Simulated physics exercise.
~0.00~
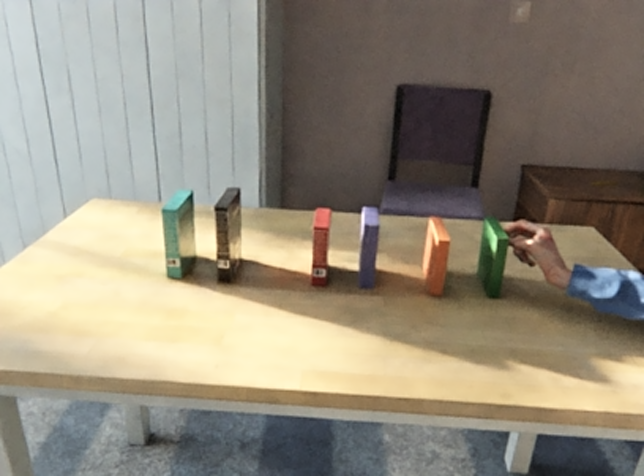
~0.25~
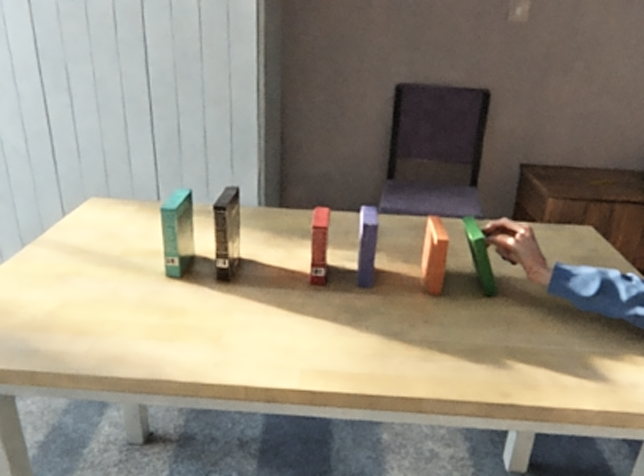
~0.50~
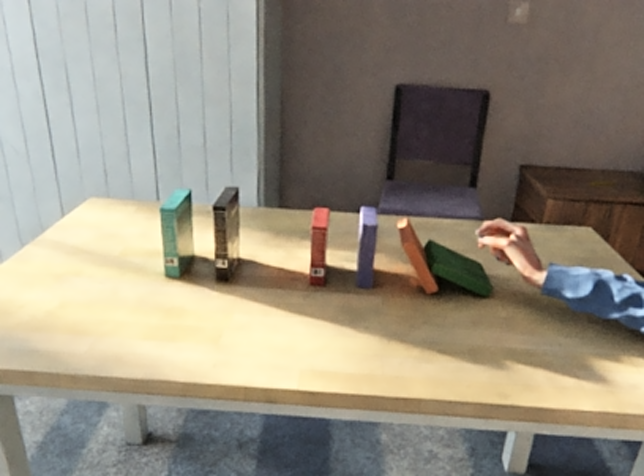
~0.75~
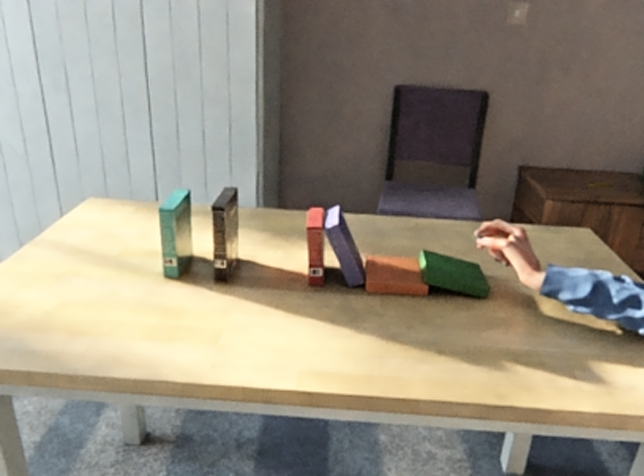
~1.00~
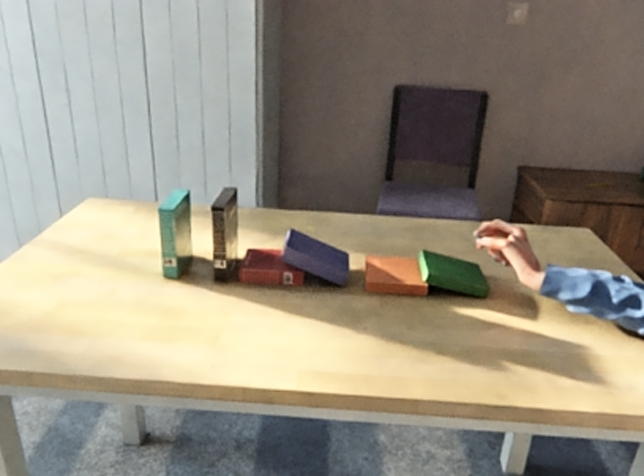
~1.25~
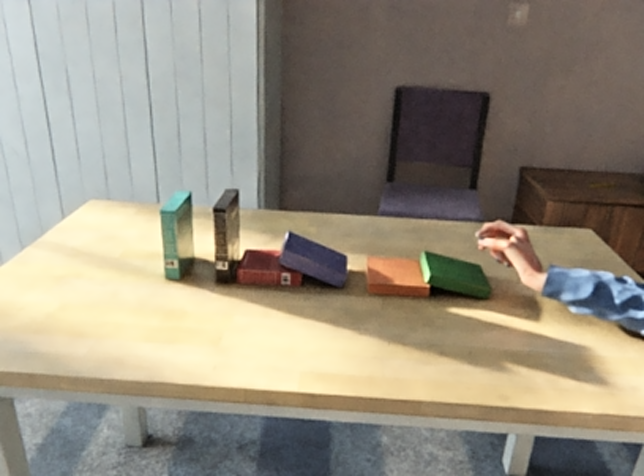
Green board tipped by a hand topples leftward, knocking down the orange, blue and red pieces, while black and turquoise stay standing.
